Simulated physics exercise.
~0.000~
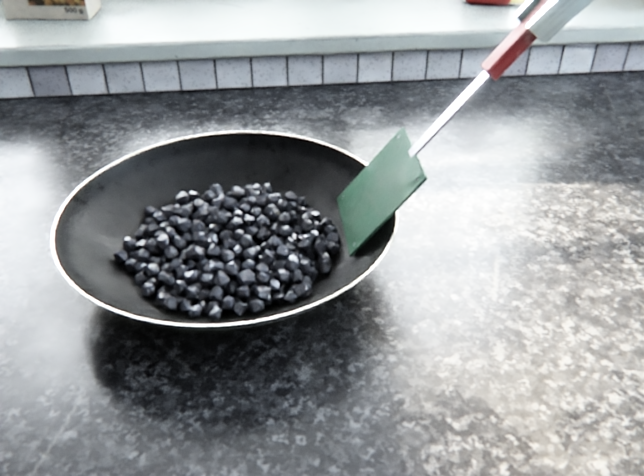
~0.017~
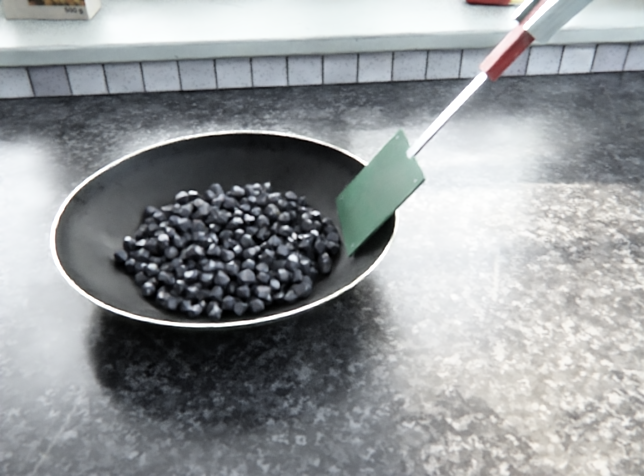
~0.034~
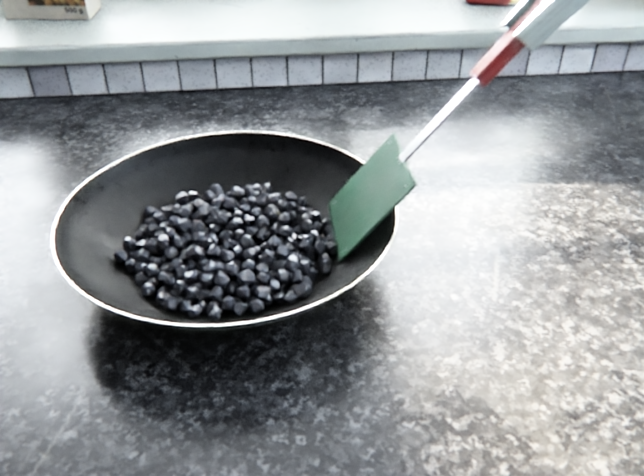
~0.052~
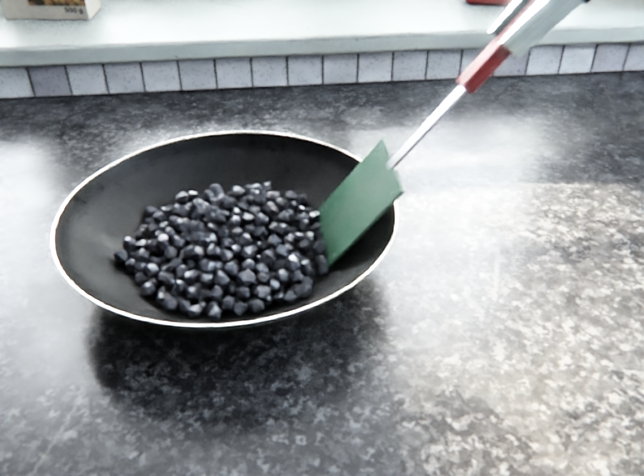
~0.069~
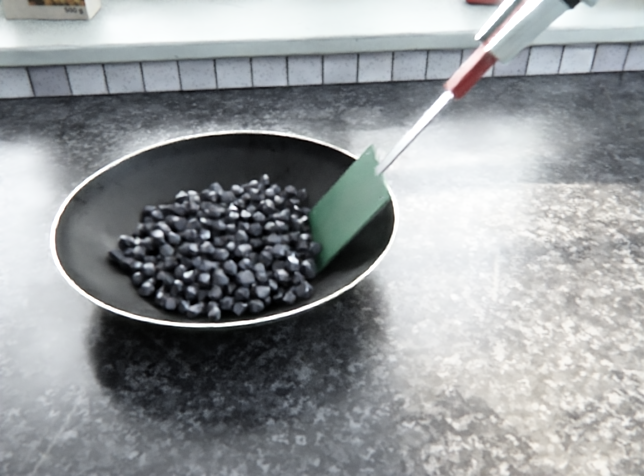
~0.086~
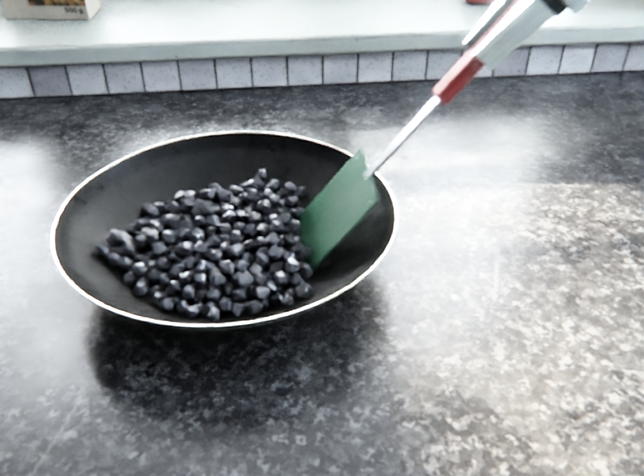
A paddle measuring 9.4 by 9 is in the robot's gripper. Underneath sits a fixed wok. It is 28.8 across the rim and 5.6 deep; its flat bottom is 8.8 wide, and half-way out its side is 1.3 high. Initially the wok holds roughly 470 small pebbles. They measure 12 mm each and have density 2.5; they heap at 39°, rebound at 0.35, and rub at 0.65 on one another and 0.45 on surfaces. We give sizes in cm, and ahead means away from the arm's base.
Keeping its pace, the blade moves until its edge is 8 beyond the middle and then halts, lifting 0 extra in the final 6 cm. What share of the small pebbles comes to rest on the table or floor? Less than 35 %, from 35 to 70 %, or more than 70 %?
Less than 35 %.
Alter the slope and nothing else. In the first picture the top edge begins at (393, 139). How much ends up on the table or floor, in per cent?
25 percent or thereabouts.
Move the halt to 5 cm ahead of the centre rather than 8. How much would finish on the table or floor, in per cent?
Result: Approx. 10 %.
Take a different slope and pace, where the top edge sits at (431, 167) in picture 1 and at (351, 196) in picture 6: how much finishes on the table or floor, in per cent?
Around 25 per cent finishes there.
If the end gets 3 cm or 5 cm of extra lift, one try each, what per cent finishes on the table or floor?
15 and 15 per cent.
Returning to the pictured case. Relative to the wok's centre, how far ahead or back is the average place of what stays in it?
The balance point lies close to 6.0 cm ahead.
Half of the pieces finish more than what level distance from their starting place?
Some 11 cm.
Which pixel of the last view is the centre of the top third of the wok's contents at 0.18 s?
Roughly at (151, 233).
After 0.18 s, sloping 51°, highest piece 6 above the table; 466 in the wok.
After 0.27 s, sloping 51°, highest piece 8 above the table; 460 in the wok, 6 on the blade or in flight.
After 0.52 s, sloping 51°, highest piece 7 above the table; 366 in the wok, 97 on the table or floor, 3 on the blade or in flight.
After 1.57 s, sloping 51°, highest piece 7 above the table; 362 in the wok, 104 on the table or floor.
In the end, 362 in the wok, 104 on the table or floor. That is 22 % on the table or floor.
